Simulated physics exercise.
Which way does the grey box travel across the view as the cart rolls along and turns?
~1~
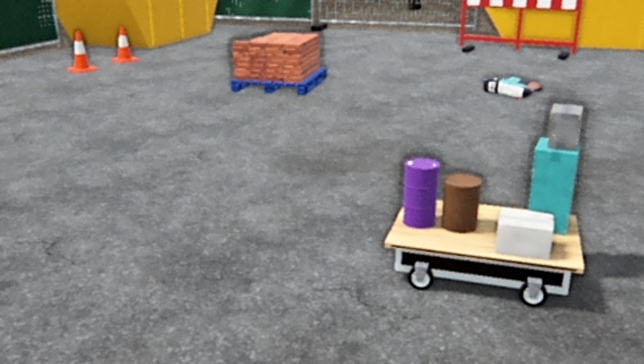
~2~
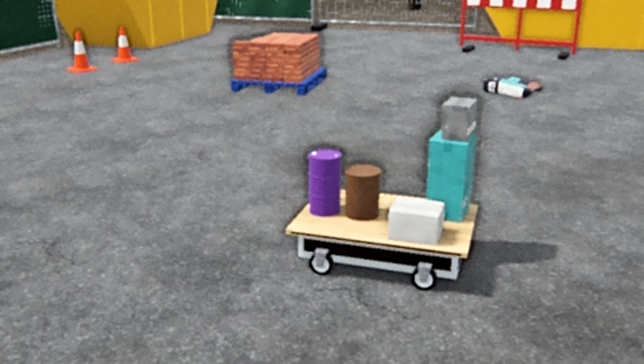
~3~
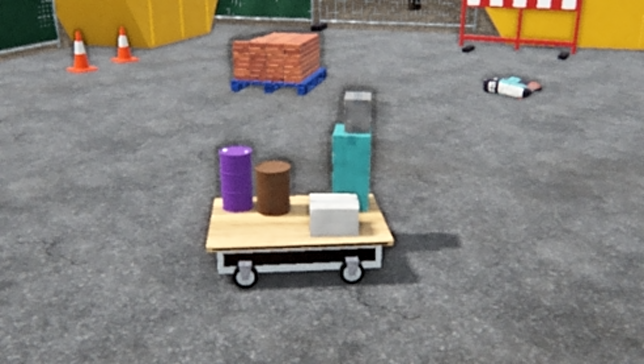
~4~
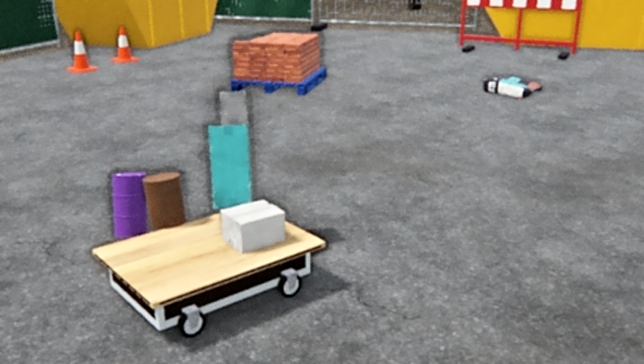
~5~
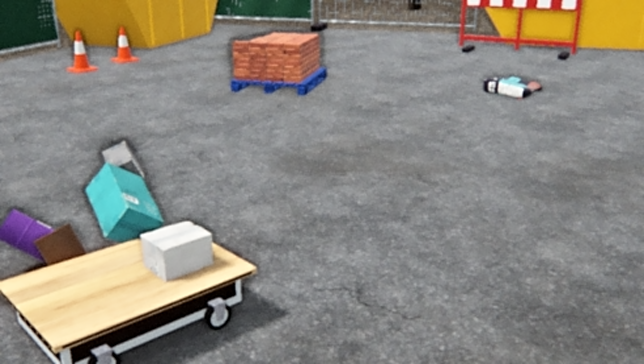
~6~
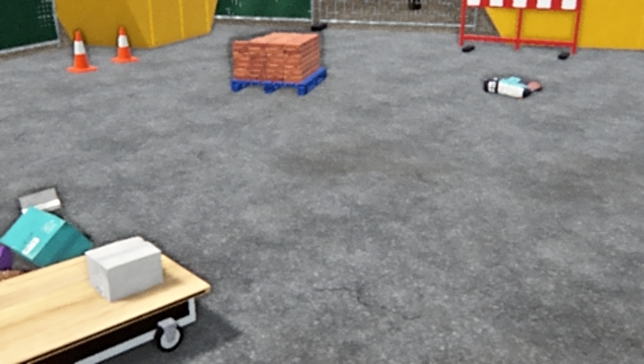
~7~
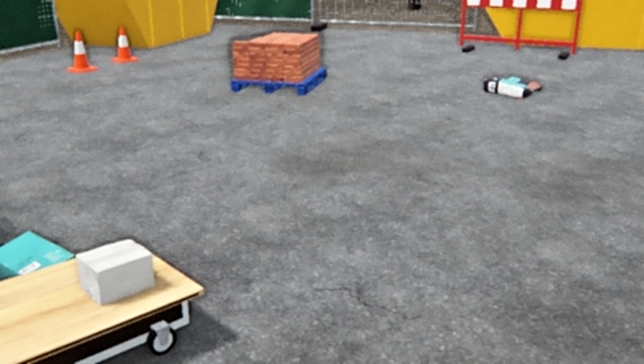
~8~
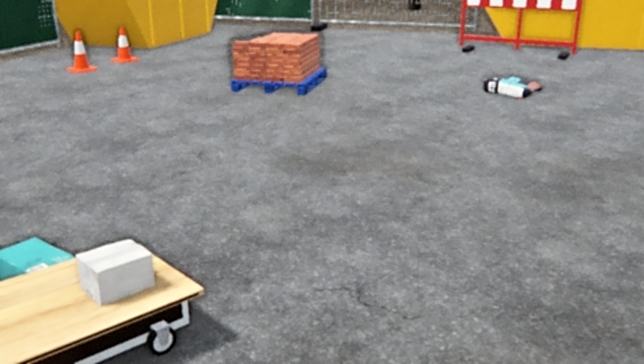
The grey box moves to the left, first riding on top of the turquoise box and then toppling off the cart.
